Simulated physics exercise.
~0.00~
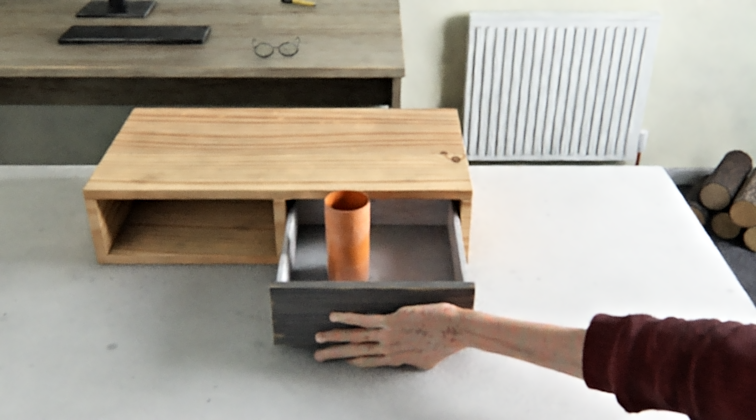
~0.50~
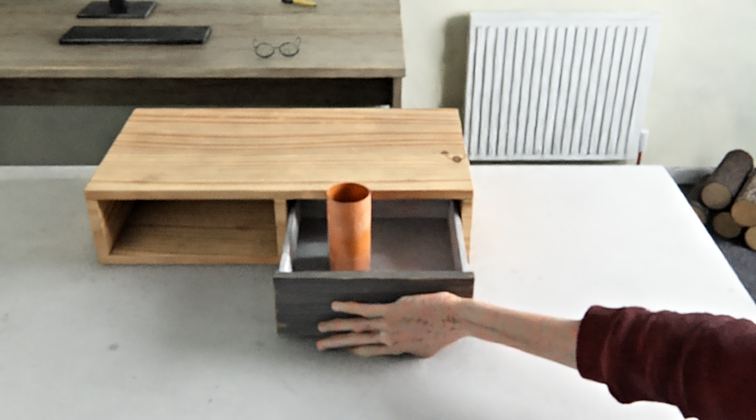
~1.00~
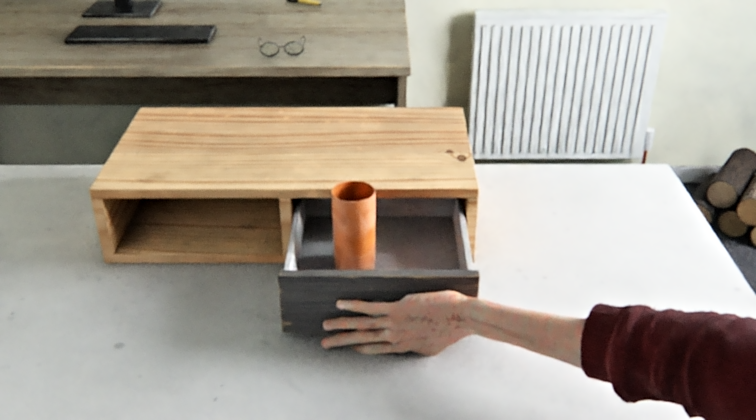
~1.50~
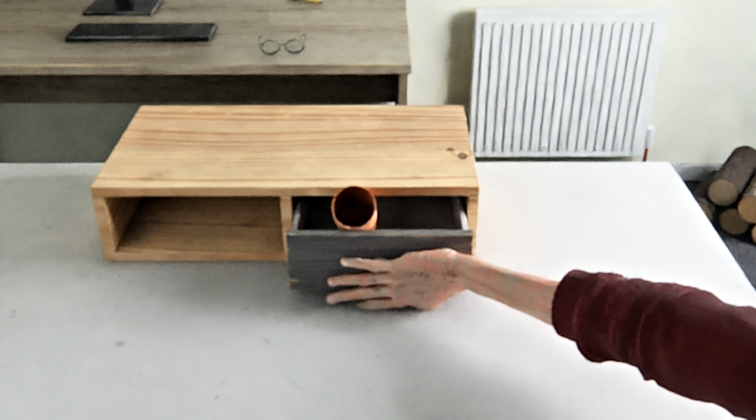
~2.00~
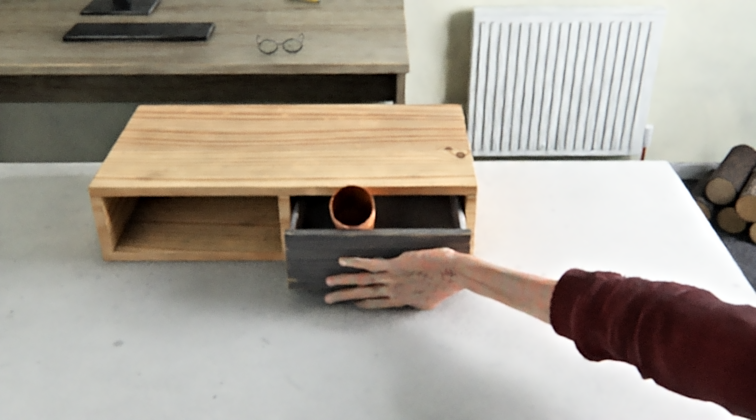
On a white table in a room with a radiator and a desk behind, seen from the front and slightly above by a gently swaying camera, sits a low wooden cabinet. Its left compartment is open and empty, while a dark grey drawer on the right is pulled out, holding a tall orange cylinder standing upright. A hand in a maroon sleeve reaches from the right and pushes the drawer inward. As it slides in, the cylinder meets the cabinet's top edge and leans toward the viewer. The drawer jams partly open, the hand still against its front.
